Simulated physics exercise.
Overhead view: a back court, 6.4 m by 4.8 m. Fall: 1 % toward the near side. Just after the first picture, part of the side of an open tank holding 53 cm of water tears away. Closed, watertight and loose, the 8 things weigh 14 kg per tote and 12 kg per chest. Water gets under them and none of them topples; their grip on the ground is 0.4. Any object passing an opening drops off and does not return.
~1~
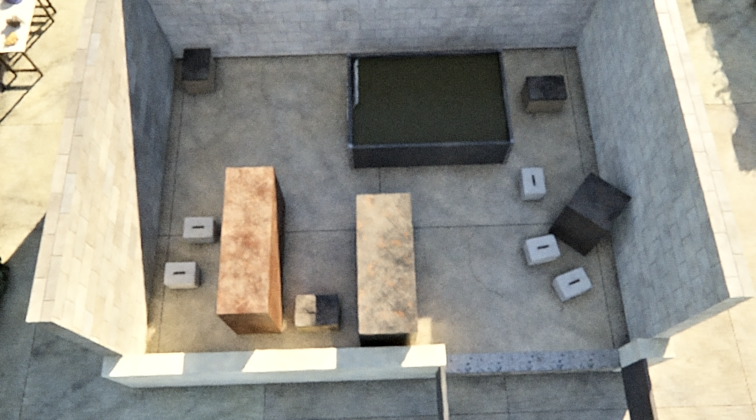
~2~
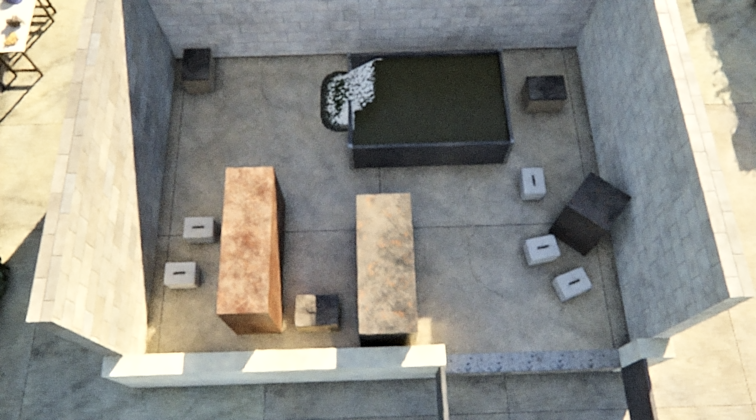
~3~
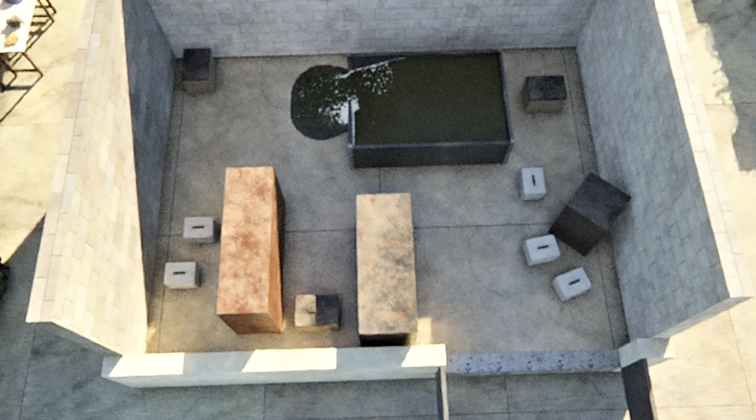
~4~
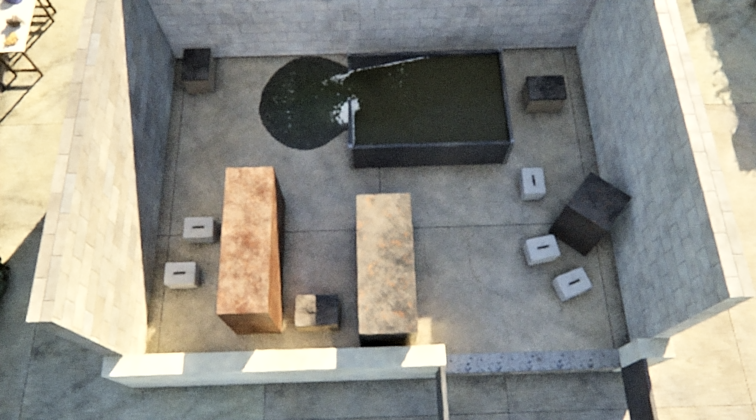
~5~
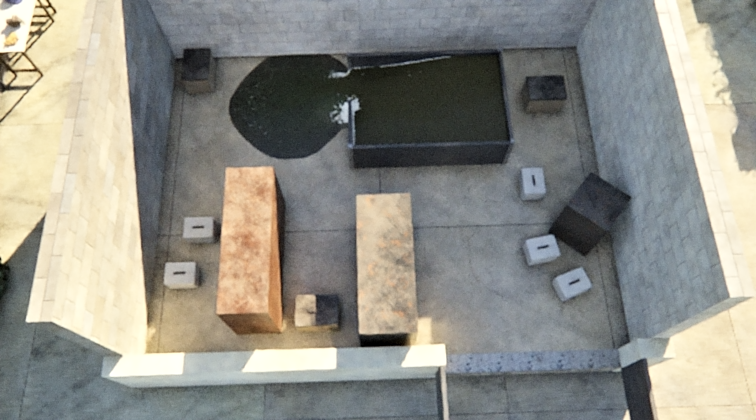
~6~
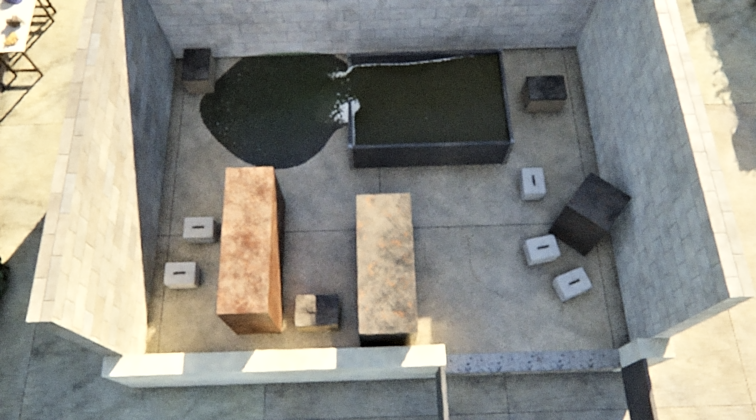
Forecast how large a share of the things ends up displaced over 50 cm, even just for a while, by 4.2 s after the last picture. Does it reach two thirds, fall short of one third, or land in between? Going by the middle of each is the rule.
The fraction sits in the middle, a third or more yet beneath two thirds.
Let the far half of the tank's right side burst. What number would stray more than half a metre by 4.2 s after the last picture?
The count would be 2.
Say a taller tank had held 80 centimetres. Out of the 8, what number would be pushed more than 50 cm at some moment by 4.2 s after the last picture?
I count 4 of them in that case.
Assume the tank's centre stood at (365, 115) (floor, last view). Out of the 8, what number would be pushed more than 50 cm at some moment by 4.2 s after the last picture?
Then the count would be 3.
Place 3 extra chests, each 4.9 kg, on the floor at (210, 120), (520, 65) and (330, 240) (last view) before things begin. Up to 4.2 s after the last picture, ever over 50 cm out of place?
Note, in sequence: Over threshold; under threshold; under threshold.
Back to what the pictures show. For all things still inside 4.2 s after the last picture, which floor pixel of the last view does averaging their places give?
That lands at roughly (396, 258).
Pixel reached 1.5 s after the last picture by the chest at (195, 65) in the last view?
(172, 83) or thereabouts.
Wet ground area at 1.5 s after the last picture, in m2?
Around 10.5 m2 of it.
Then, 0.4 s after the last picture 0 of 8 are over 50 cm from their spots; 0 afloat.
Then, 1.5 s after the last picture 1 of 8 are over 50 cm from their spots; 1 afloat.
Then, 2.8 s after the last picture 3 of 8 are over 50 cm from their spots; 1 afloat.
Then, 4.2 s after the last picture 3 of 8 are over 50 cm from their spots, and 3 have been at some point; 3 afloat.
